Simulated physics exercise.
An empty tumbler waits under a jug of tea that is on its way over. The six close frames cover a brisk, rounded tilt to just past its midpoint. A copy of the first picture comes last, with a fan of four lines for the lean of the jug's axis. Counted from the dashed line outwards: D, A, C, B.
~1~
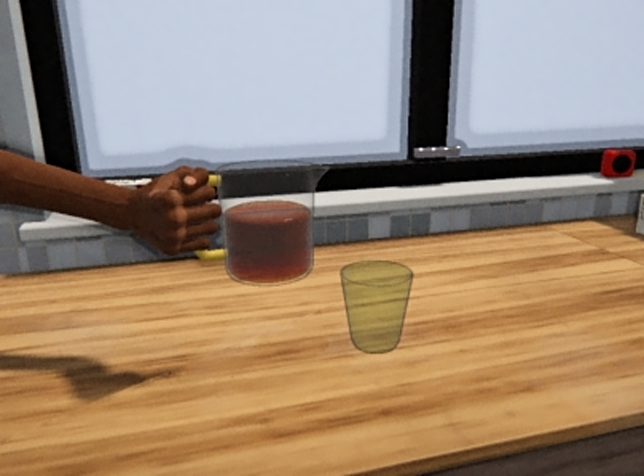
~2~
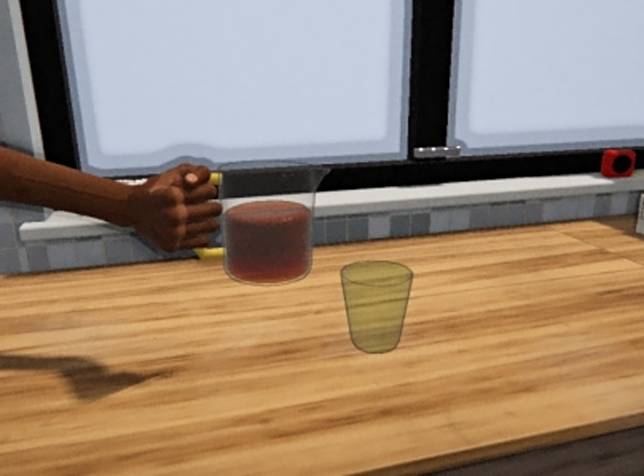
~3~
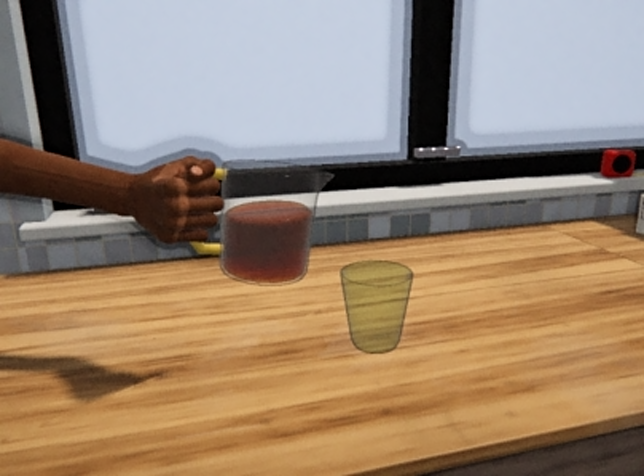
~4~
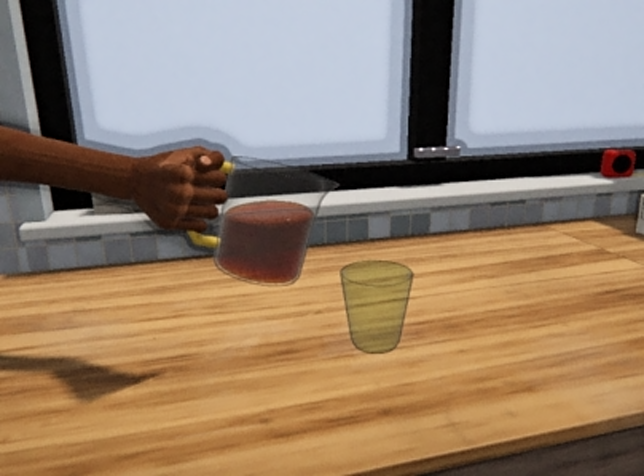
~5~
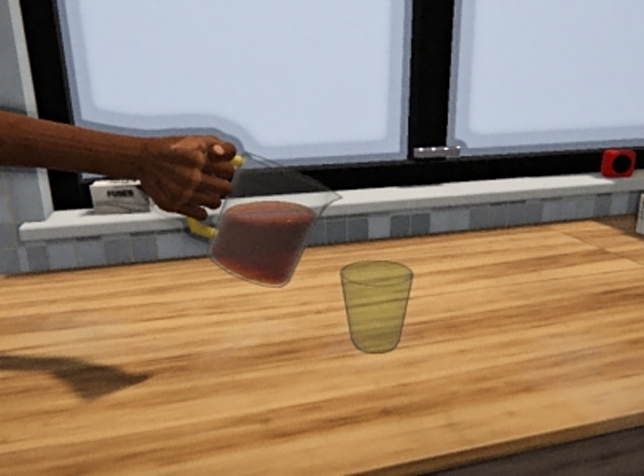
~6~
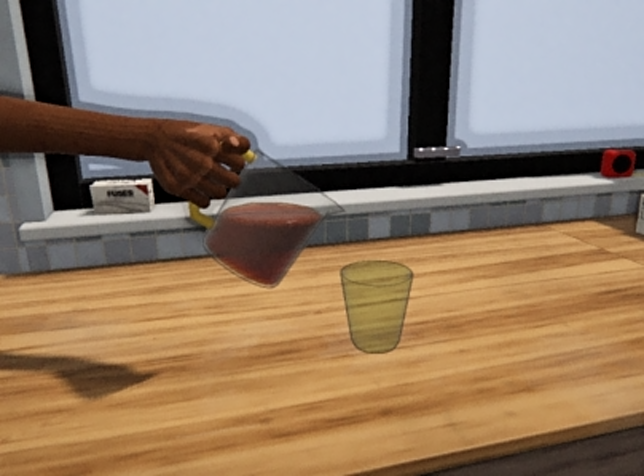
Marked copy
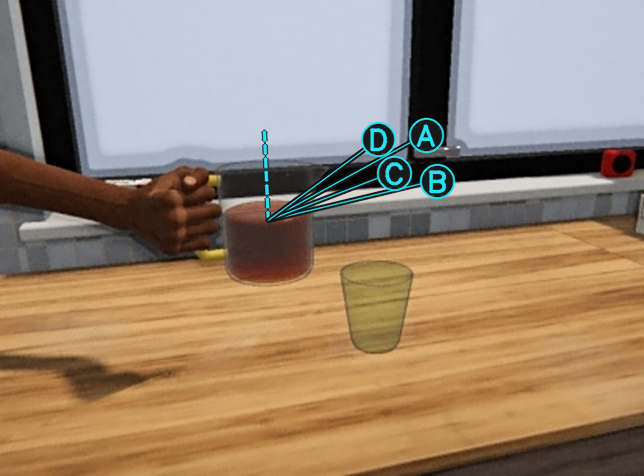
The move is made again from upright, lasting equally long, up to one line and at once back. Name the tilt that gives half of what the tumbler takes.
Use mark A.
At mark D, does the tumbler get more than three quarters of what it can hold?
No, it does not.
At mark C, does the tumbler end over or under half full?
Over half.
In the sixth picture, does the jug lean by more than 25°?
Yes.
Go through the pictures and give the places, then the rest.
Upright, lip at (327, 167); rim of the tumbler round (377, 272); nothing has left yet, in the first picture.
Upright, lip at (328, 169); nothing has left yet, in the second picture.
Tipped about 7°, lip at (332, 175); nothing has left yet, in the third picture.
Tipped about 15°, lip at (337, 184); nothing has left yet, in the fourth picture.
Tipped about 25°, lip at (341, 196); nothing has left yet, in the fifth picture.
Tipped about 36°, lip at (343, 210); nothing has left yet, in the sixth picture.
On the marked copy, A at (410, 142); B at (420, 183); C at (377, 178); D at (365, 149).
If A is chosen, the tumbler ends with about 48 % of what it can hold.
If B is chosen, the tumbler ends with about 83 % of what it can hold; 7 % of the tea is spilt.
If C is chosen, the tumbler ends with about 69 % of what it can hold.
If D is chosen, the tumbler ends with about 27 % of what it can hold.
